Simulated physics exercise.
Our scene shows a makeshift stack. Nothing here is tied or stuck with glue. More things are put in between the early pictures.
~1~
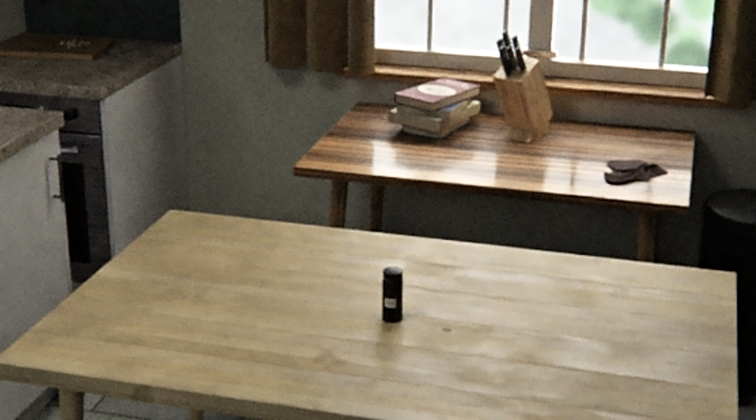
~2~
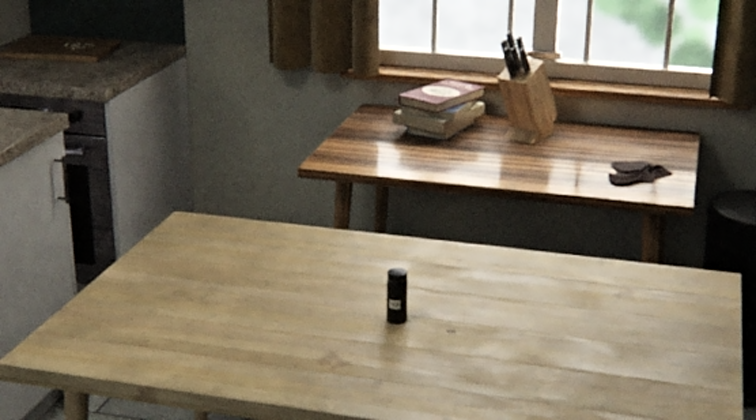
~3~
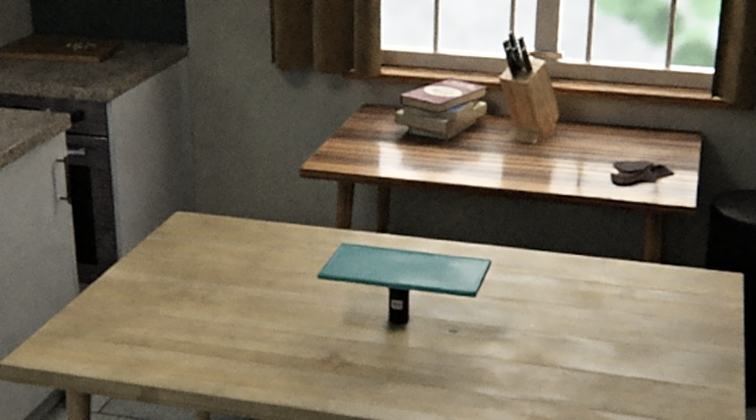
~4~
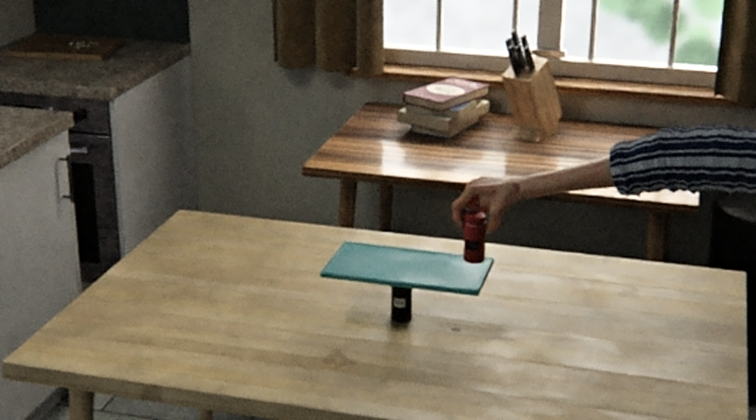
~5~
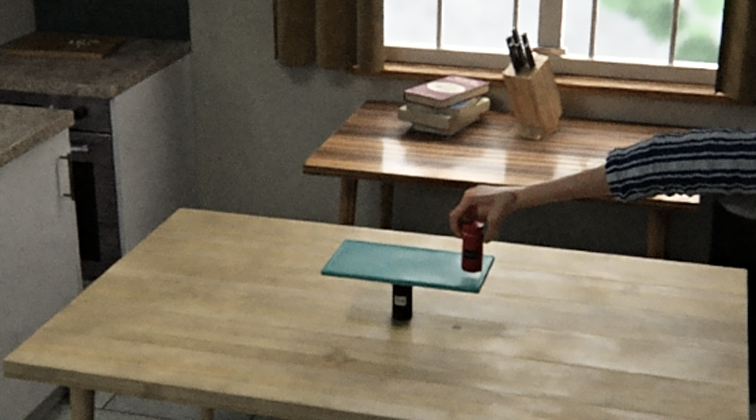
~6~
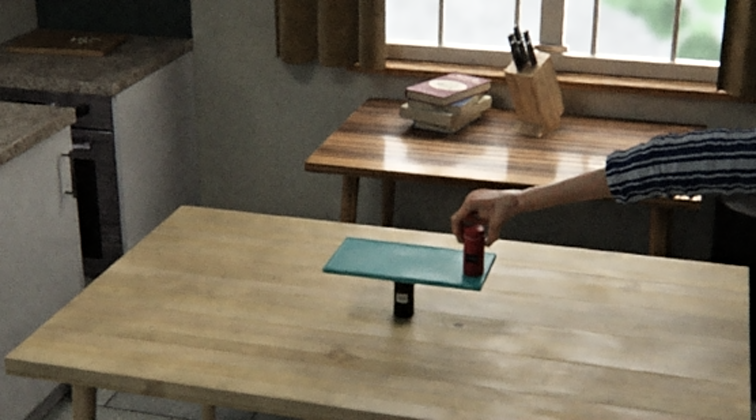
In the video, a black shaker stands on a wooden table, then a teal board appears across its top. A hand in a striped sleeve lowers a red shaker onto the board's right end and keeps hold of it.
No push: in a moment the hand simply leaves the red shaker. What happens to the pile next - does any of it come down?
Oh, it doesn't remain fully standing, sadly.
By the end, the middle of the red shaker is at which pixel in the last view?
End position in the final view: Approximately (492, 325).
Then, 0.40 s after the last picture, red shaker now fallen; turquoise lid tipped 44° from how it was.
Then, 0.50 s after the last picture, turquoise lid tipped 45° from how it was.
At rest, fallen, red shaker; tipped over in the stack, turquoise lid; black shaker in place. Seen from the same camera at the end, red shaker near (492, 325). The stack gives way.
